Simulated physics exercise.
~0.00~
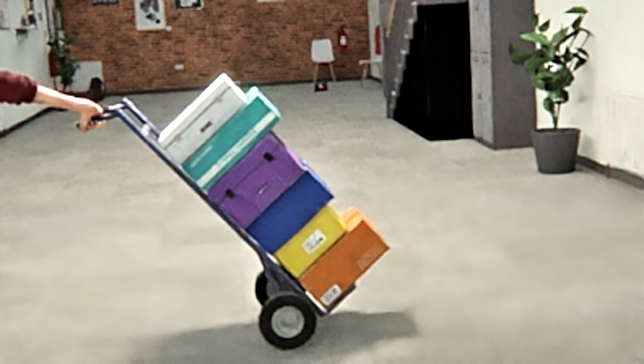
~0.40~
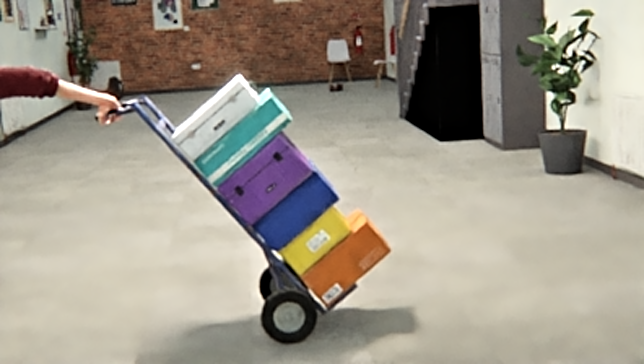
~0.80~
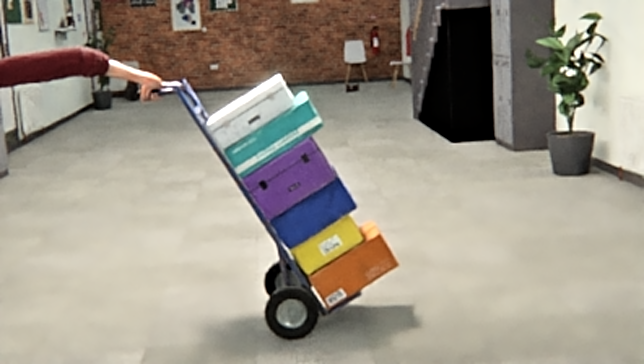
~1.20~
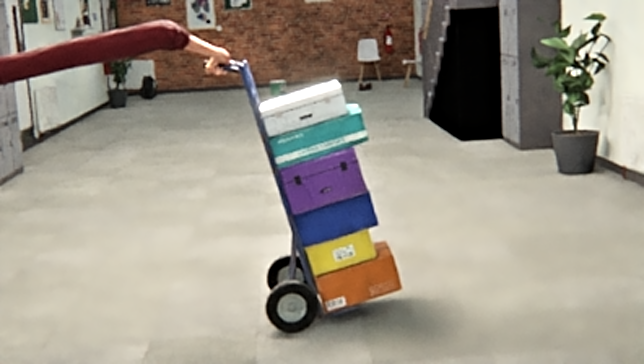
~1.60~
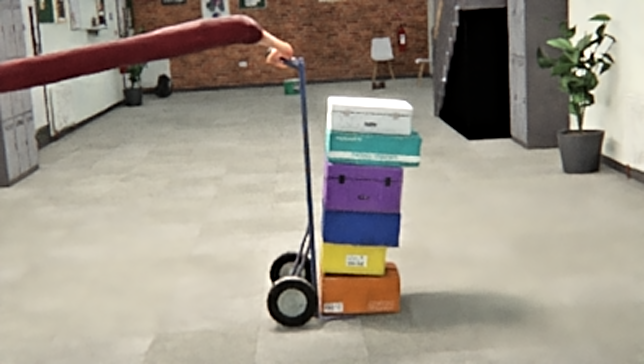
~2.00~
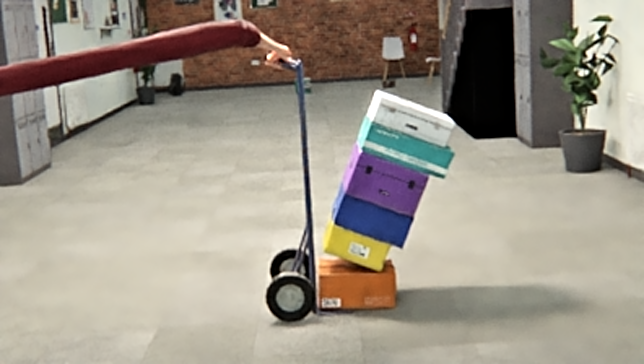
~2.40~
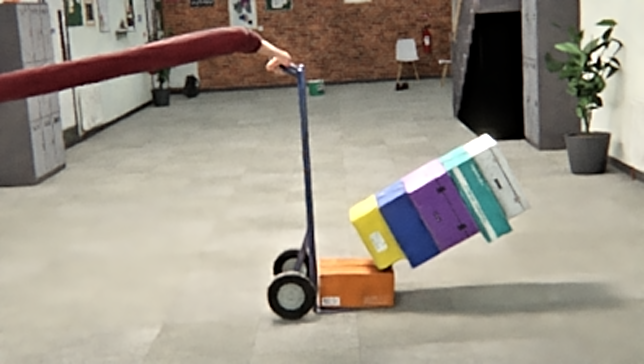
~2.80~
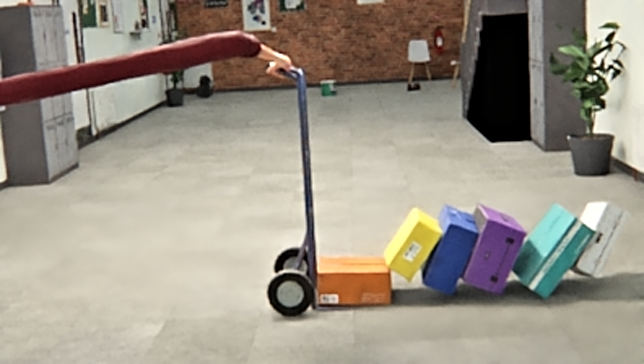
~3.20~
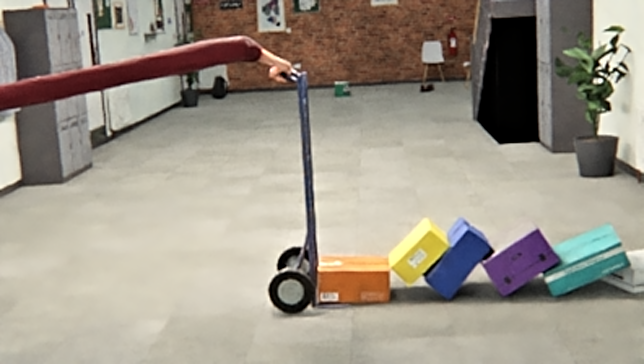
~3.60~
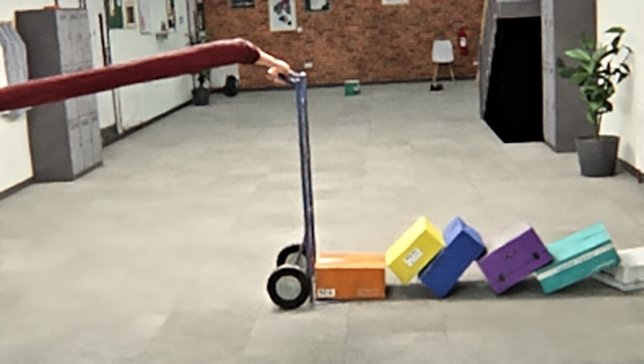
At first, a hand in a red sleeve holds a two-wheeled hand truck tilted back to the left, loaded with a stack of six colourful boxes. The arm pushes the handle forward, swinging the truck upright until its plate meets the floor. The orange box at the bottom stays put, but the yellow, blue, purple, turquoise and white ones above tip to the right together. They topple over and spread apart as they hit the floor. Finally, the truck stands upright with the orange box, the yellow one leans against the blue, and the rest lie strewn rightward.
